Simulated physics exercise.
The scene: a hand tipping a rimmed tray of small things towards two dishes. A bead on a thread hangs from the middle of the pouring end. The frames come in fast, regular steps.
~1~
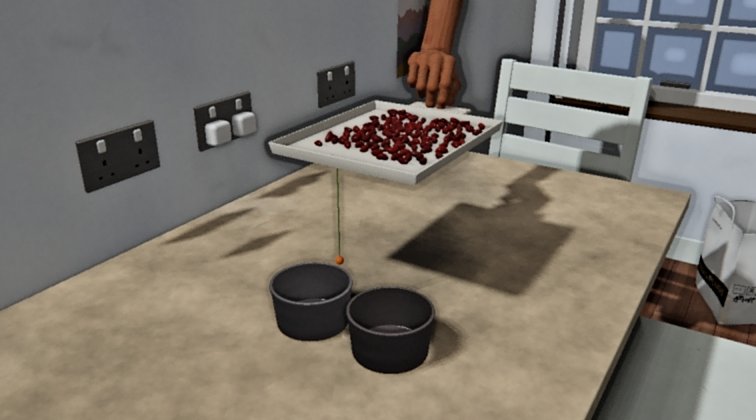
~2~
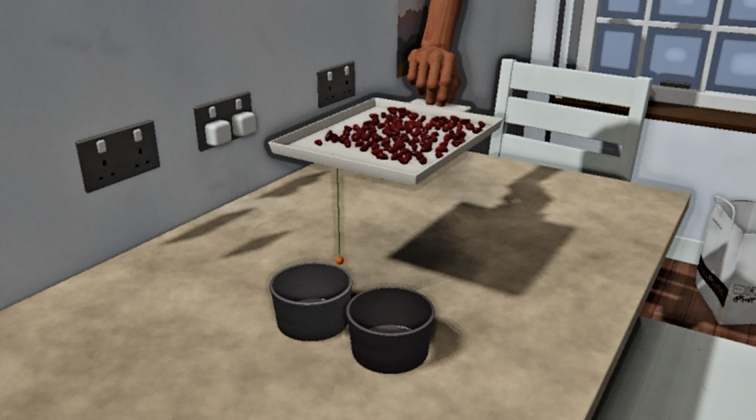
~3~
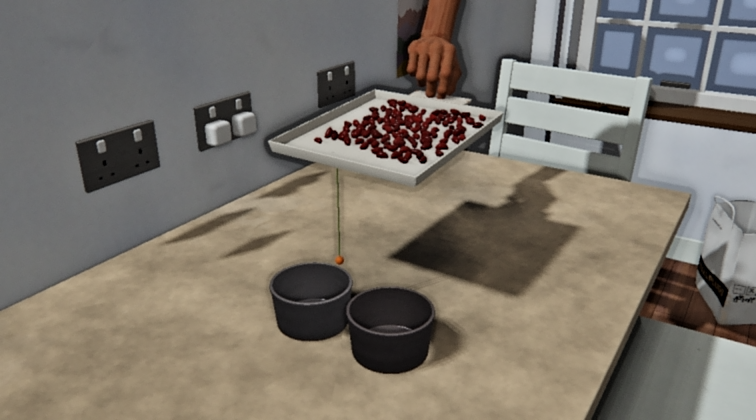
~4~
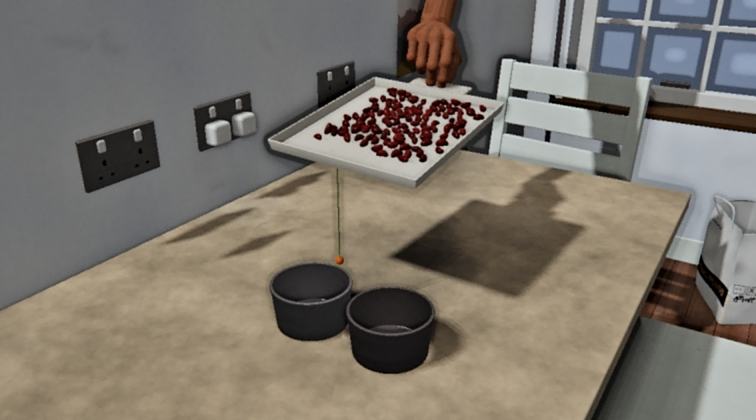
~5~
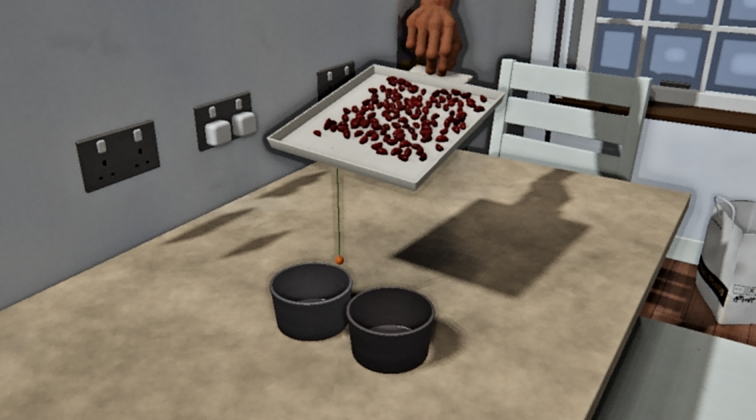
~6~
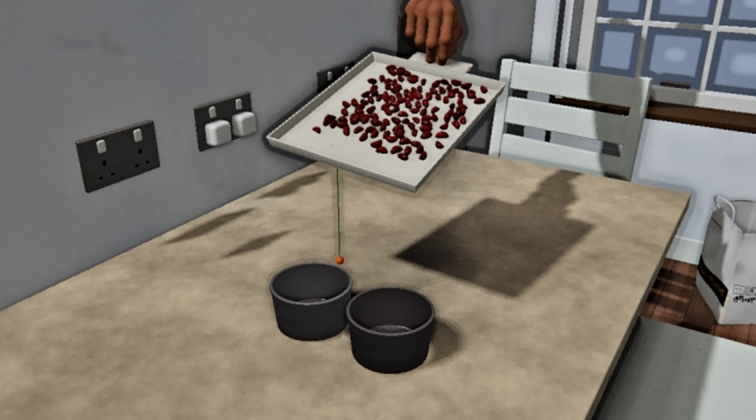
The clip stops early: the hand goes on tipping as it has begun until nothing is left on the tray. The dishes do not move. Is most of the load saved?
In the dishes lies more than half of it.
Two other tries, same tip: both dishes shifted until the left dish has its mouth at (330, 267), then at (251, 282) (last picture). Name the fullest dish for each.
One: Right. Two: Right.
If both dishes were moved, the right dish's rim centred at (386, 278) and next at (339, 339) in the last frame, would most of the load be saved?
One: Less than half. Two: Under half.
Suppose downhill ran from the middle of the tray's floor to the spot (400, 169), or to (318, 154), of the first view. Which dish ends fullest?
In turn: The right one; left.
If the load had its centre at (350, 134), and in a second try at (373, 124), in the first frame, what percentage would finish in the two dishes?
First some 80, then 60 per cent.
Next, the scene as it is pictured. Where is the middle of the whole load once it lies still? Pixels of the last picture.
Roughly at (382, 340).
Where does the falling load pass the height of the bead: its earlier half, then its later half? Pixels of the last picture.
Around (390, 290) and then (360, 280).
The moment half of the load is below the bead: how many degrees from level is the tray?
Roughly 115°.
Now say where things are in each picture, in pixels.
Corners of the pouring end at (272, 142) and (415, 173), level; middle of the load at (408, 132), kidney beans; left dish at (287, 316); right dish at (368, 347); bead on its thread at (340, 260), in the first picture.
Corners of the pouring end at (272, 142) and (415, 174), level; middle of the load at (408, 131), in the second picture.
Corners of the pouring end at (272, 141) and (415, 175), tipped barely, lowest at the right corner; middle of the load at (409, 126), in the third picture.
Corners of the pouring end at (271, 139) and (414, 178), tipped a little, lowest at the right corner; middle of the load at (408, 119), in the fourth picture.
Corners of the pouring end at (271, 138) and (414, 181), tipped a little, lowest at the right corner; middle of the load at (408, 112), in the fifth picture.
Corners of the pouring end at (270, 136) and (414, 183), tipped clearly, lowest at the right corner; middle of the load at (408, 105); left dish at (287, 316); right dish at (368, 347), in the sixth picture.
Soon after the last picture, tray tipped steeply; nearly all on the tray; a stray few in the right dish; a stray few in the air.
A little later, tray tipped past a quarter turn; nearly all on the tray; a small part in the right dish; a small part outside both; a stray few in the air.
Later still, tray tipped past a quarter turn; about two thirds in the right dish; a small part in the left dish; about a quarter outside both.
At rest, tray tipped past a quarter turn; about two thirds in the right dish; a small part in the left dish; about a quarter outside both.
